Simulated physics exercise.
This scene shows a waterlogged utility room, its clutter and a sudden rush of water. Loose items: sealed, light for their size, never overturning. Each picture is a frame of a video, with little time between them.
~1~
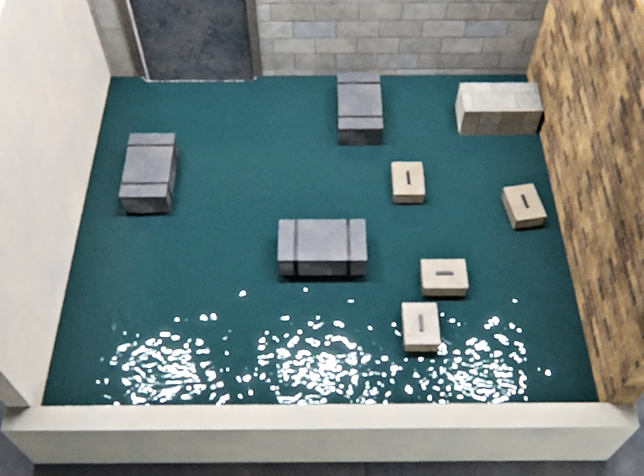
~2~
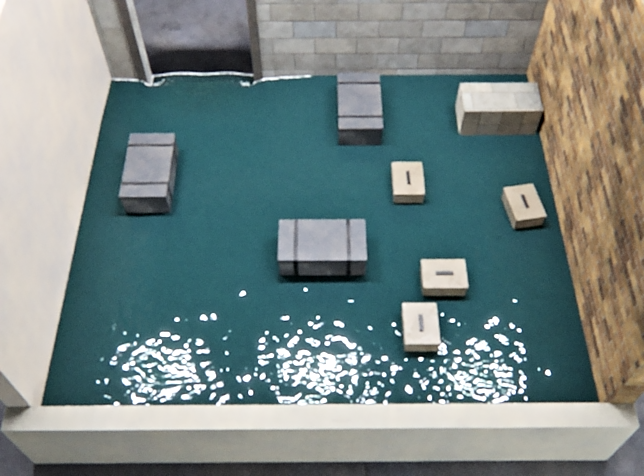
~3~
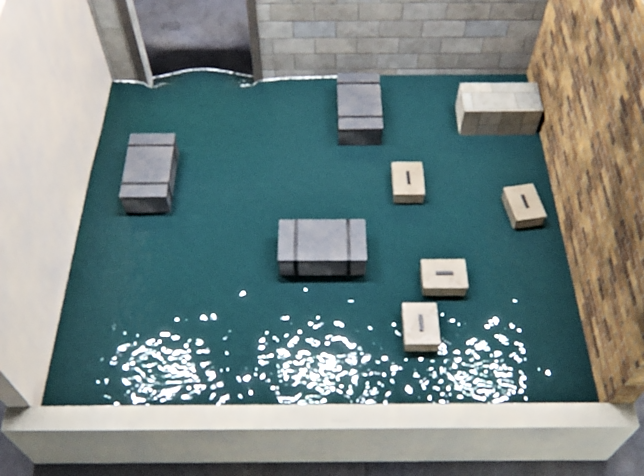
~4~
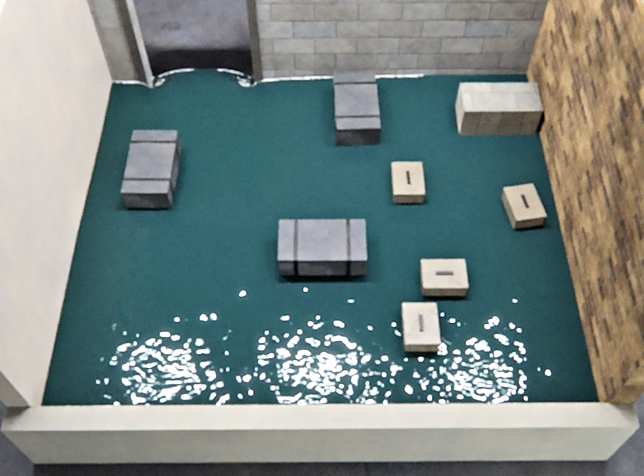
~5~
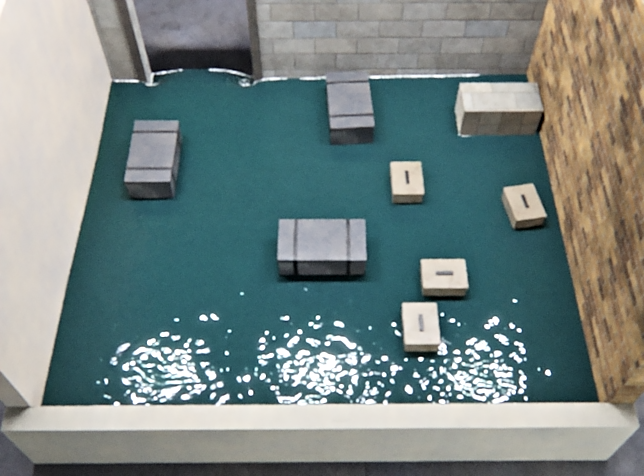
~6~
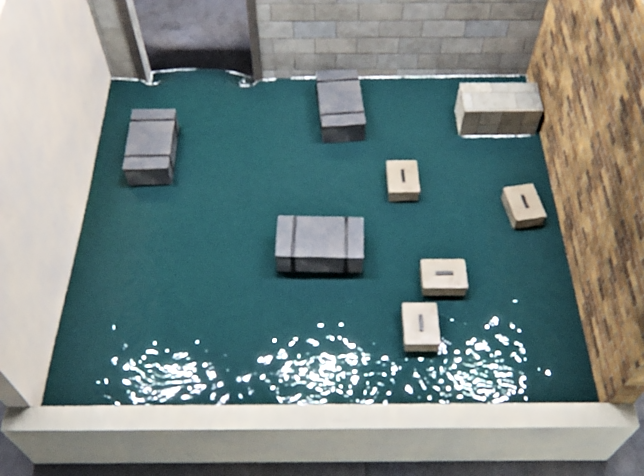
Green water flooding a walled room as a dark door at the back opens, then two grey trunks drifting slightly towards the doorway.
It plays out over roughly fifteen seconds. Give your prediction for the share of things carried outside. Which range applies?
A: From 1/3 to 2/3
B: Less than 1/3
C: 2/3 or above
(A) From 1/3 to 2/3.
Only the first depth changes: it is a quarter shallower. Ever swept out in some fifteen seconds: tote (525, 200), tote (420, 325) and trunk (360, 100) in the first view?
One by one: Never escapes, never escapes, leaves.
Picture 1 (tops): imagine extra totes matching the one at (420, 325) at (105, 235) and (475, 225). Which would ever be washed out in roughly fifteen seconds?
First lost, then retained.
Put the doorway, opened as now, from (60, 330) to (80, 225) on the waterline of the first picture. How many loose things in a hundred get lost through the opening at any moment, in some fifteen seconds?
It comes to about 30 per cent of the things.
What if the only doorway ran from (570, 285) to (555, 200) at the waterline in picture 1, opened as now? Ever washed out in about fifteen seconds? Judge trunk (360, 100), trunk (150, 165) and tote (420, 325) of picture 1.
The three come to escape, no escape and escape, in that order.
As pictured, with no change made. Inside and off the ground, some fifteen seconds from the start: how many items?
That makes 3.
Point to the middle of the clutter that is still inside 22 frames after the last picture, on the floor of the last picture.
Centre of the remaining clutter: Around (328, 206).
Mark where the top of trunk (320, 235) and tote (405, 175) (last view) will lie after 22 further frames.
Roughly (202, 137) and (250, 101).
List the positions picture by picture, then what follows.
In the first frame, a trunk at (148, 164), afloat; a trunk at (360, 100) floats; 0 of 7 have shifted.
In the second frame, a trunk at (148, 164), afloat; a trunk at (360, 100) floats; 0 of 7 have shifted.
In the third frame, a trunk at (148, 164) floats; a trunk at (359, 100), afloat; 0 of 7 have shifted.
In the fourth frame, a trunk at (150, 161), afloat, close to its start; a trunk at (356, 100) floats, close to its start; 1 of 7 have shifted.
In the fifth frame, a trunk at (152, 150), afloat, close to its start; a trunk at (350, 99) floats, close to its start; 2 of 7 have shifted.
In the sixth frame, a trunk at (150, 138), afloat, a stride from its start; a trunk at (340, 97) floats, close to its start; 4 of 7 have shifted.
A moment on, 0 of 7 are out; 7 afloat.
Next, 2 of 7 are out; 5 afloat.
Later, 2 of 7 are out; 5 afloat.
In the end, 4 of 7 are out; 3 afloat.
